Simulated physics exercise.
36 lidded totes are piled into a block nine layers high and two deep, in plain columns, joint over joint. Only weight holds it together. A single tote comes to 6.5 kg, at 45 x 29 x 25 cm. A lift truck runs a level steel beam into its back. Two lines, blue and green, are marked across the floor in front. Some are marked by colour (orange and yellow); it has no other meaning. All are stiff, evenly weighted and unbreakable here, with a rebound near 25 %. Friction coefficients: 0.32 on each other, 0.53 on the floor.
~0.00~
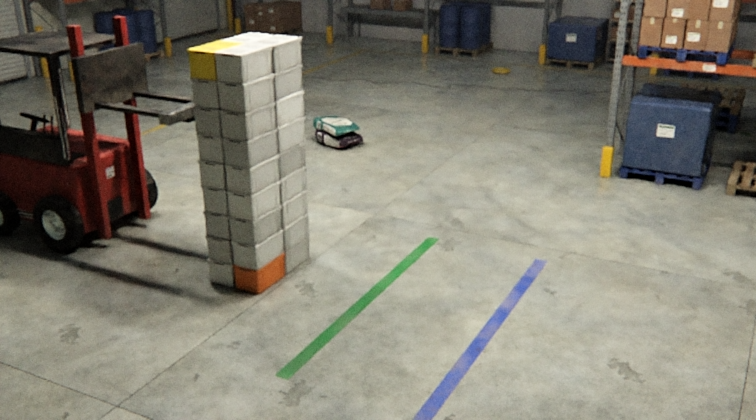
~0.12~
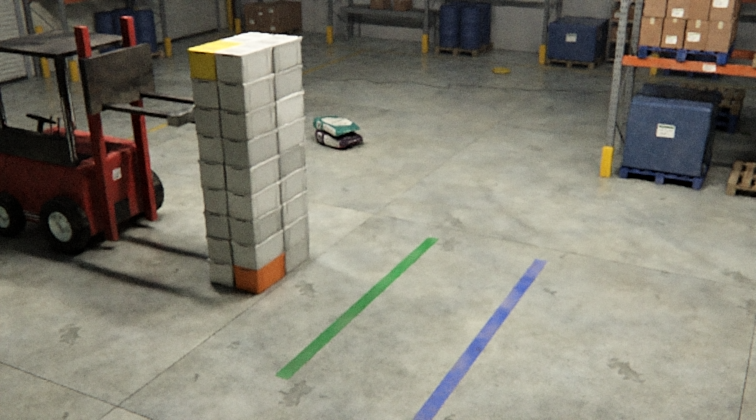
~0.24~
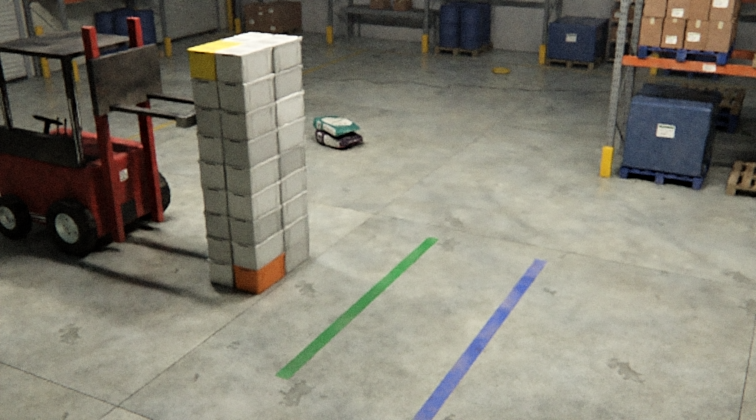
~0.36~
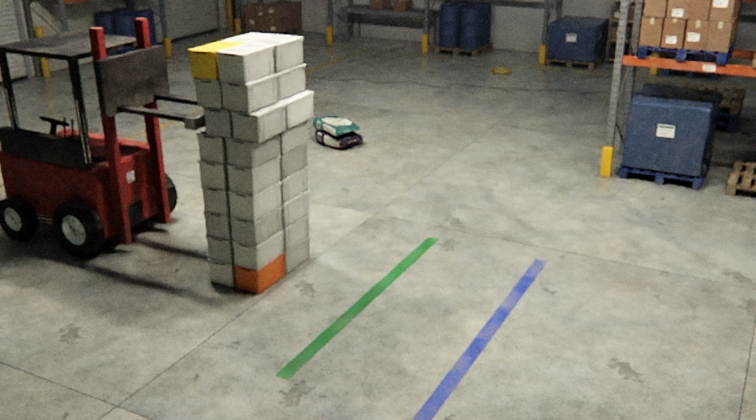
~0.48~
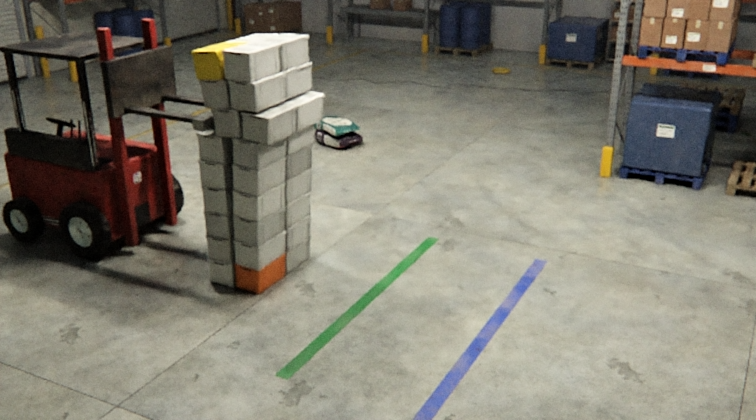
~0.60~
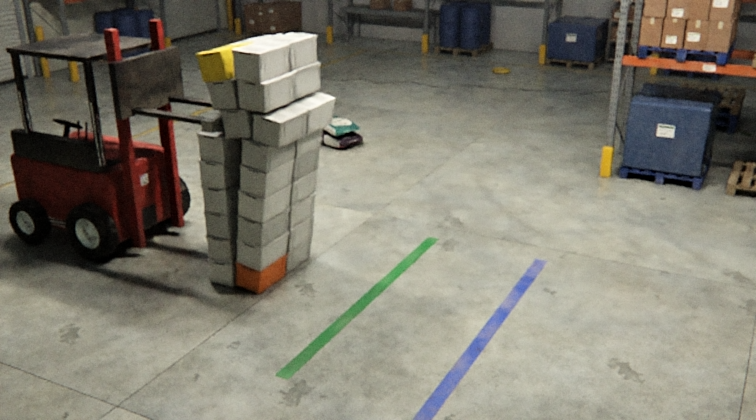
A red forklift drives its beam into a tall tote stack, pushing upper totes rightward.
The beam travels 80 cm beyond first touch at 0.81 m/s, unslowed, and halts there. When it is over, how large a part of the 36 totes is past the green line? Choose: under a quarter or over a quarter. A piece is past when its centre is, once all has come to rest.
Over a quarter of them.
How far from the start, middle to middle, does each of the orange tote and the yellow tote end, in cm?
About: Orange 30, yellow 50.
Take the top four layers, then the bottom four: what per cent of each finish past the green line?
From the top 60, from the bottom 10 per cent.
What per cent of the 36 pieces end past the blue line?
About 10 per cent.
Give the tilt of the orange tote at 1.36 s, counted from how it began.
About 80°.
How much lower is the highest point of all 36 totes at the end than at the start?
Roughly 40 cm.
Around 0.78 s, none of the 36 totes past the green line, 24 disturbed; yellow tote tipped 18°; orange tote tipped 16°.
Around 1.06 s, none of the 36 totes past the green line, 24 disturbed; yellow tote tipped 36°, 17 cm lower; orange tote tipped 34°.
Around 1.36 s, 10 of the 36 totes past the green line; yellow tote on its side; orange tote on its side.
Around 1.92 s, 13 of the 36 totes past the green line; orange tote on its side; yellow tote on its side.
Finally (3.8 s), 13 of the 36 totes past the green line; orange tote on its side; yellow tote on its side. That is 36 per cent. Seen by the last camera, middles, orange tote near (283, 275), yellow tote near (247, 110).
